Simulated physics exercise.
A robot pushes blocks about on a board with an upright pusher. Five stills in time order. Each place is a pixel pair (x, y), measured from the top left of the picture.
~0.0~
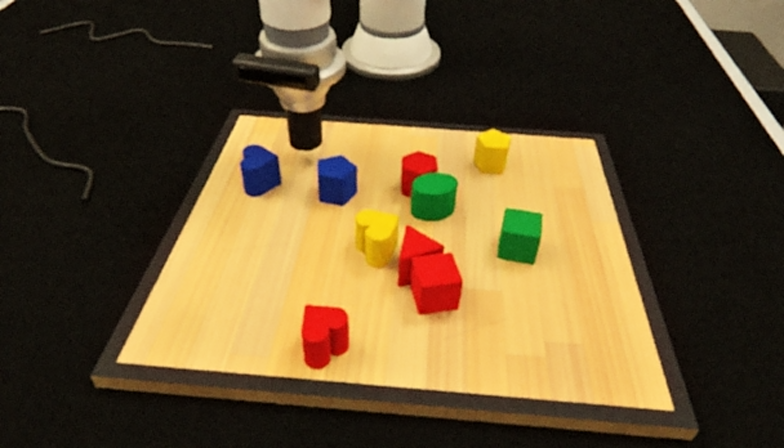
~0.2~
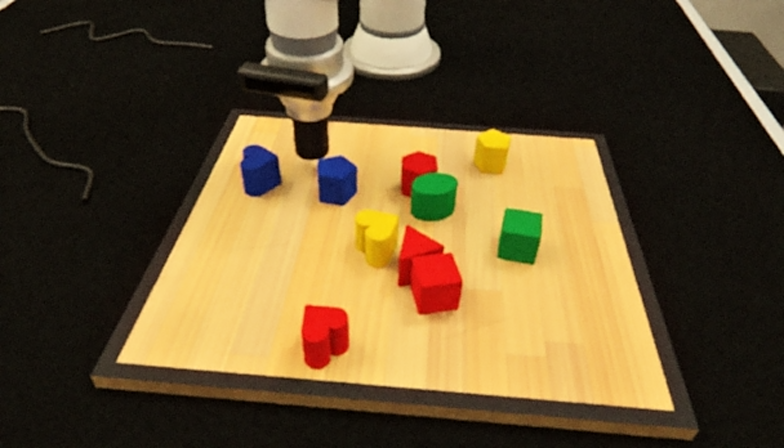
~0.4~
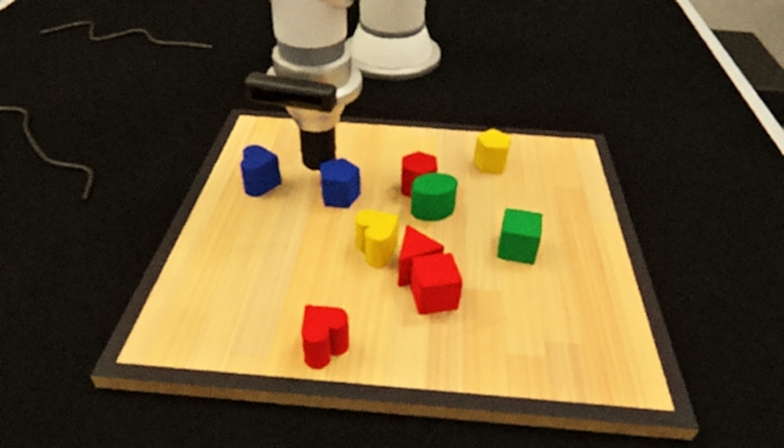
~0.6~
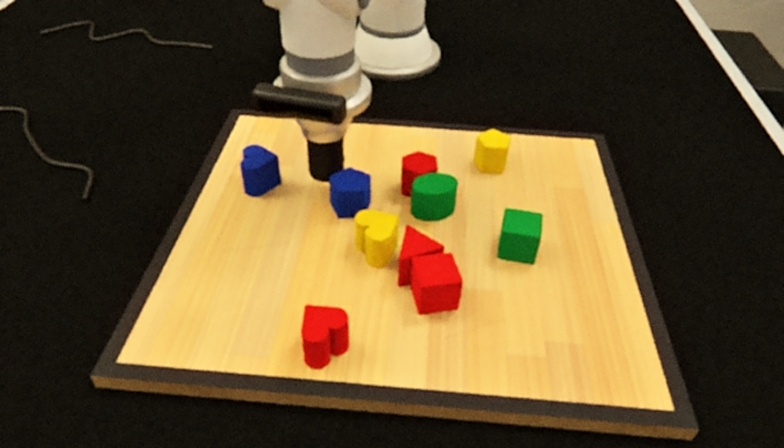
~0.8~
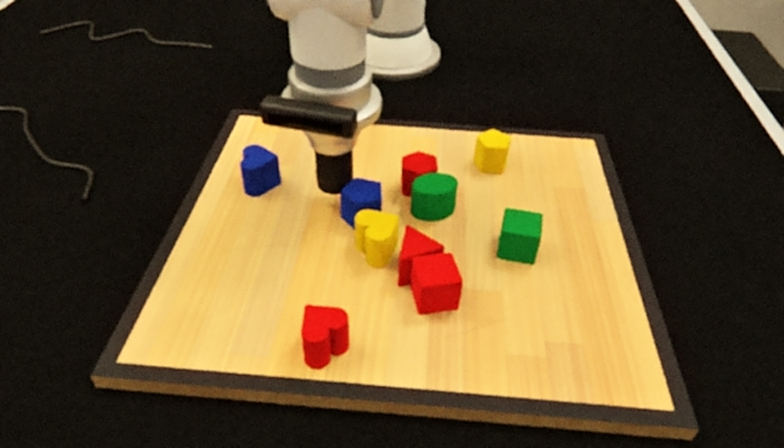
The robot arm moved its upright pusher a short way toward the lower right, meeting the blue five-sided block and nudging it closer to the yellow heart, while the other blocks on the board stayed still.
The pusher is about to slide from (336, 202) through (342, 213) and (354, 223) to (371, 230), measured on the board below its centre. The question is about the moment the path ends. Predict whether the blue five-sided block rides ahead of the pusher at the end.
I expect it to be in front.
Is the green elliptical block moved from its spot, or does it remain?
It is not moved.
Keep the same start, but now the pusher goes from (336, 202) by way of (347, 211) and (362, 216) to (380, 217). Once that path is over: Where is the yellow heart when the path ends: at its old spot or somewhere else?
By the time the path is finished, it has moved at least a centimetre.
What follows on the original path. Halfway along, pusher at (347, 201); blue five-sided block at (378, 206); yellow heart at (386, 234).
At the end, pusher at (371, 212); blue five-sided block at (399, 222), turned 30° clockwise; yellow heart at (387, 248); red triangle at (425, 247); green elliptical block in place; red square block at (442, 272).
